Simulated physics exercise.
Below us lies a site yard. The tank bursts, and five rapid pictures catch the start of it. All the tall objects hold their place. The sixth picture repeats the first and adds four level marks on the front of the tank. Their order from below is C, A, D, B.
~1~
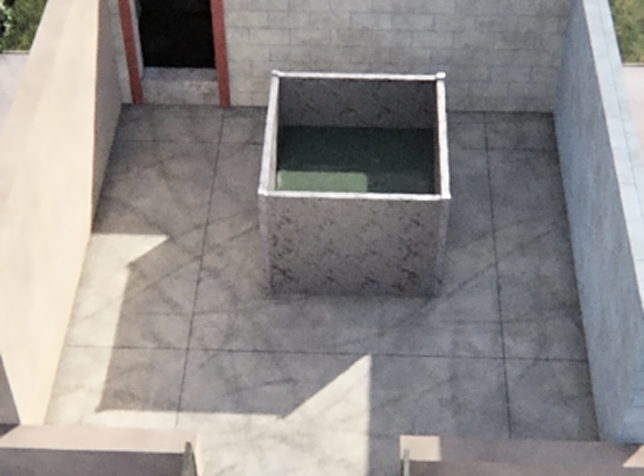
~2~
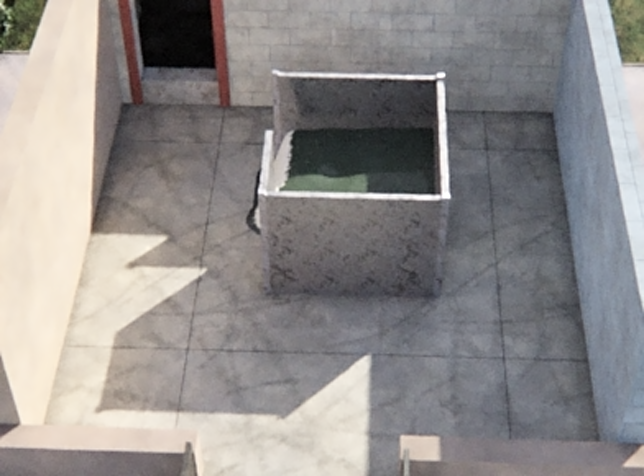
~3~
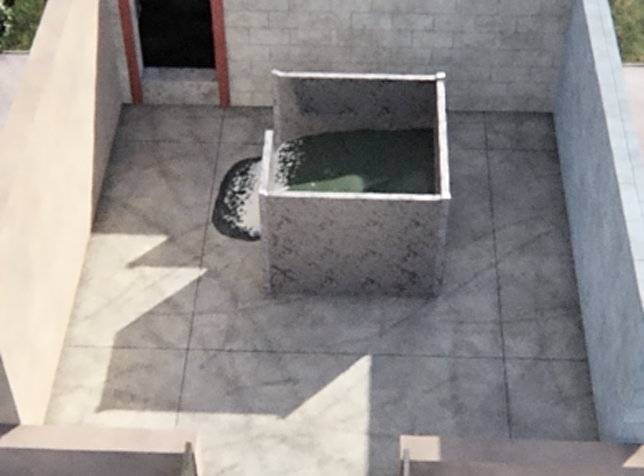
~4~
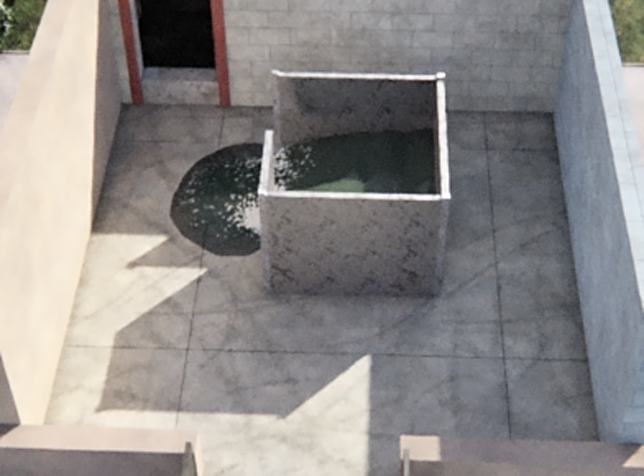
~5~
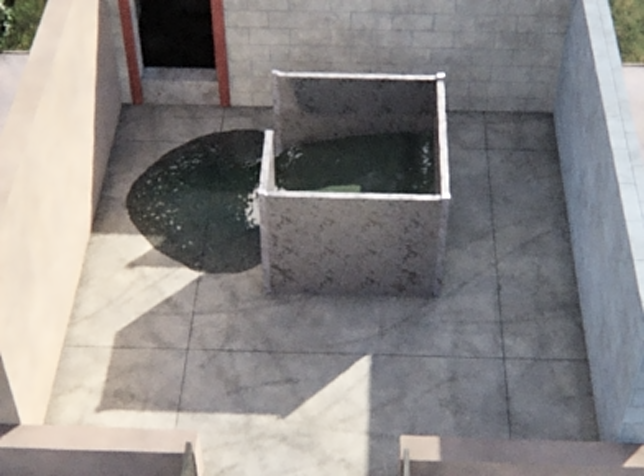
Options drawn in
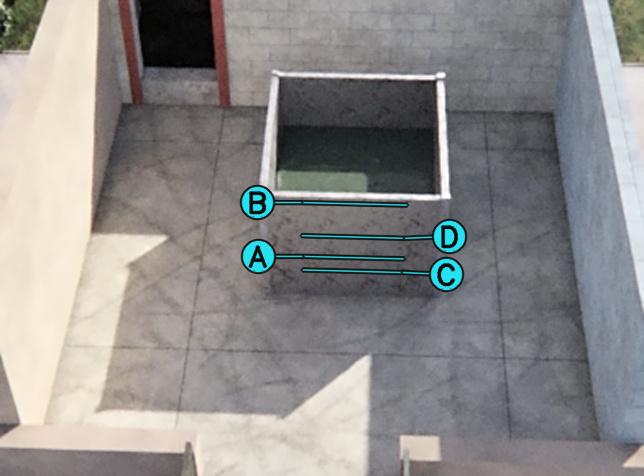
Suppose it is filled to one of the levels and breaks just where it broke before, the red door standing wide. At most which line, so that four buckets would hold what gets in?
D will do.
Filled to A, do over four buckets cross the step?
No.
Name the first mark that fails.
It is B.
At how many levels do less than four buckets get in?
Three of them.
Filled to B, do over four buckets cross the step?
Yes, that goes wrong.
In cyan, A at (352, 257); B at (353, 203); C at (352, 271); D at (353, 236); from the bottom up C, A, D, B.
If A is chosen, nothing gets over.
If B is chosen, about 12 bucketfuls get in.
If C is chosen, nothing gets over.
If D is chosen, a bucket or two gets in.
